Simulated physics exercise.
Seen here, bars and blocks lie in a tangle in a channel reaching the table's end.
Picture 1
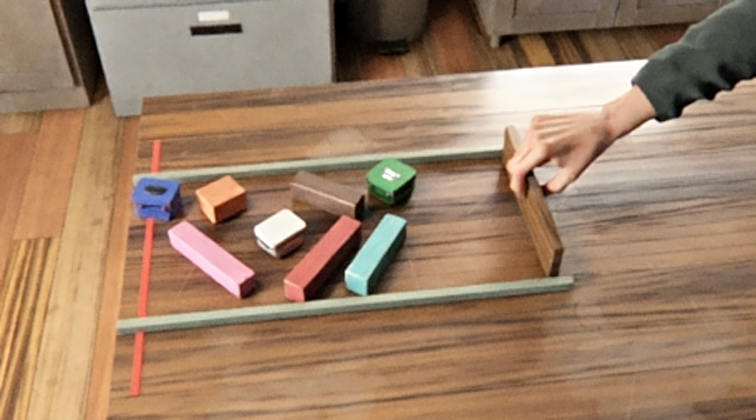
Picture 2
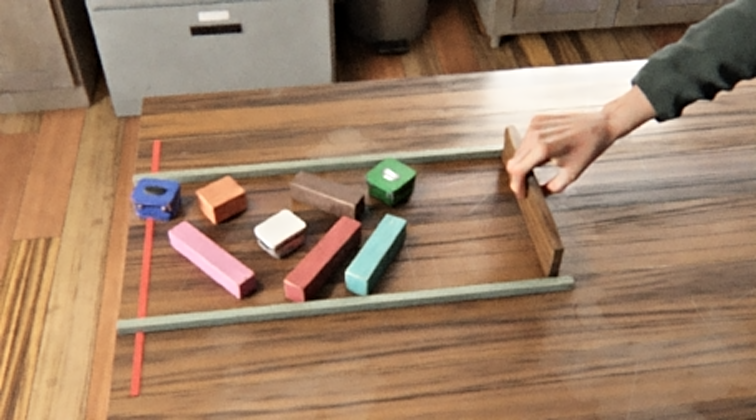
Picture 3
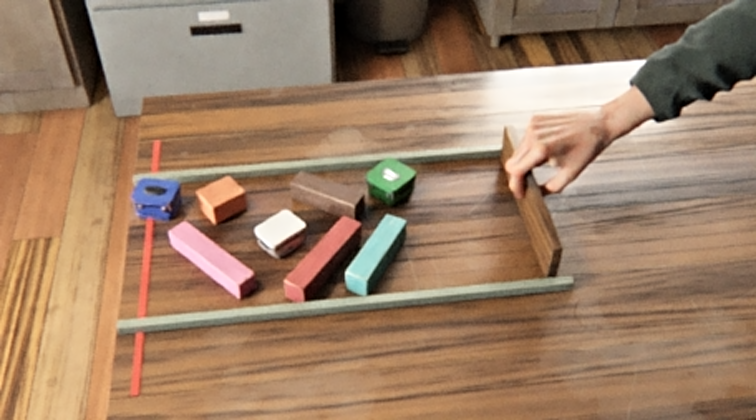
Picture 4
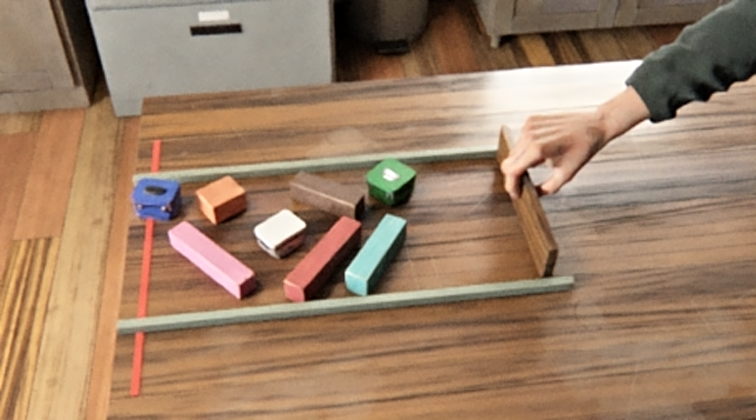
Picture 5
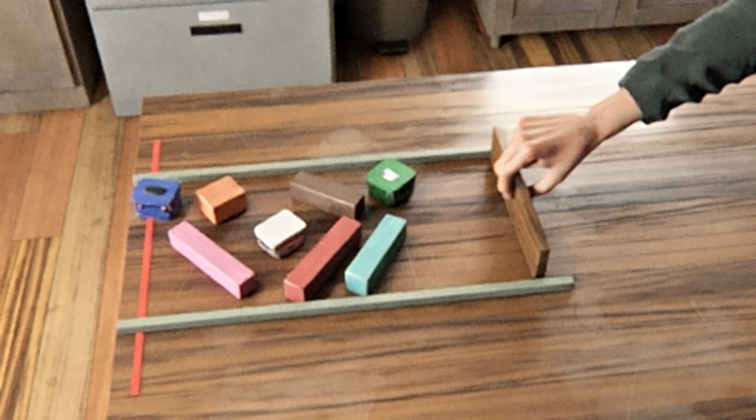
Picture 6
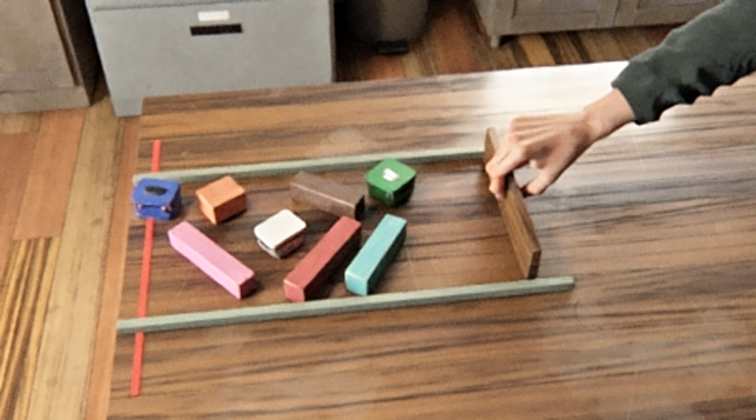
On a wooden table, a hand slides a board slightly left behind scattered coloured blocks.
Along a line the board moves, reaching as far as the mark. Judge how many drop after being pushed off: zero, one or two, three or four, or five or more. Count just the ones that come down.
Number dropping: Five or more.
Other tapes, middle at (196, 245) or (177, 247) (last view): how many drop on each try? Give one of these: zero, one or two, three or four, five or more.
First tape: Either three or four; second: Three or four.
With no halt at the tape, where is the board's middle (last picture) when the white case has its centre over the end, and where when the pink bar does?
White case over the end: About (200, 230). Pink bar over the end: About (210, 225).
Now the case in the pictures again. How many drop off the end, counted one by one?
In all, 7 of them.
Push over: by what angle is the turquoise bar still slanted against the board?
It comes to around 0 degrees.
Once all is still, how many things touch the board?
Total: 1.
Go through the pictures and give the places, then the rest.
The first picture shows blue case (158, 199); pink bar (212, 258); orange block (222, 200); board (530, 198); tape (147, 249).
The second picture shows pink bar (212, 259); turquoise bar (377, 255).
The third picture shows orange block (222, 200); brown bar (328, 196).
The fourth picture shows blue case (158, 200); white case (281, 235).
The fifth picture shows pink bar (212, 259); green case (391, 183).
The sixth picture shows blue case (158, 200); pink bar (212, 259); orange block (222, 200); board (510, 200); tape (147, 249).
A little later, none off yet; blue case at rest near (158, 200); pink bar at rest near (212, 259); orange block at rest near (222, 200).
When it is over, the number that fall off is five or more; down, green case, brown bar, red bar, white case, orange block, pink bar and blue case.
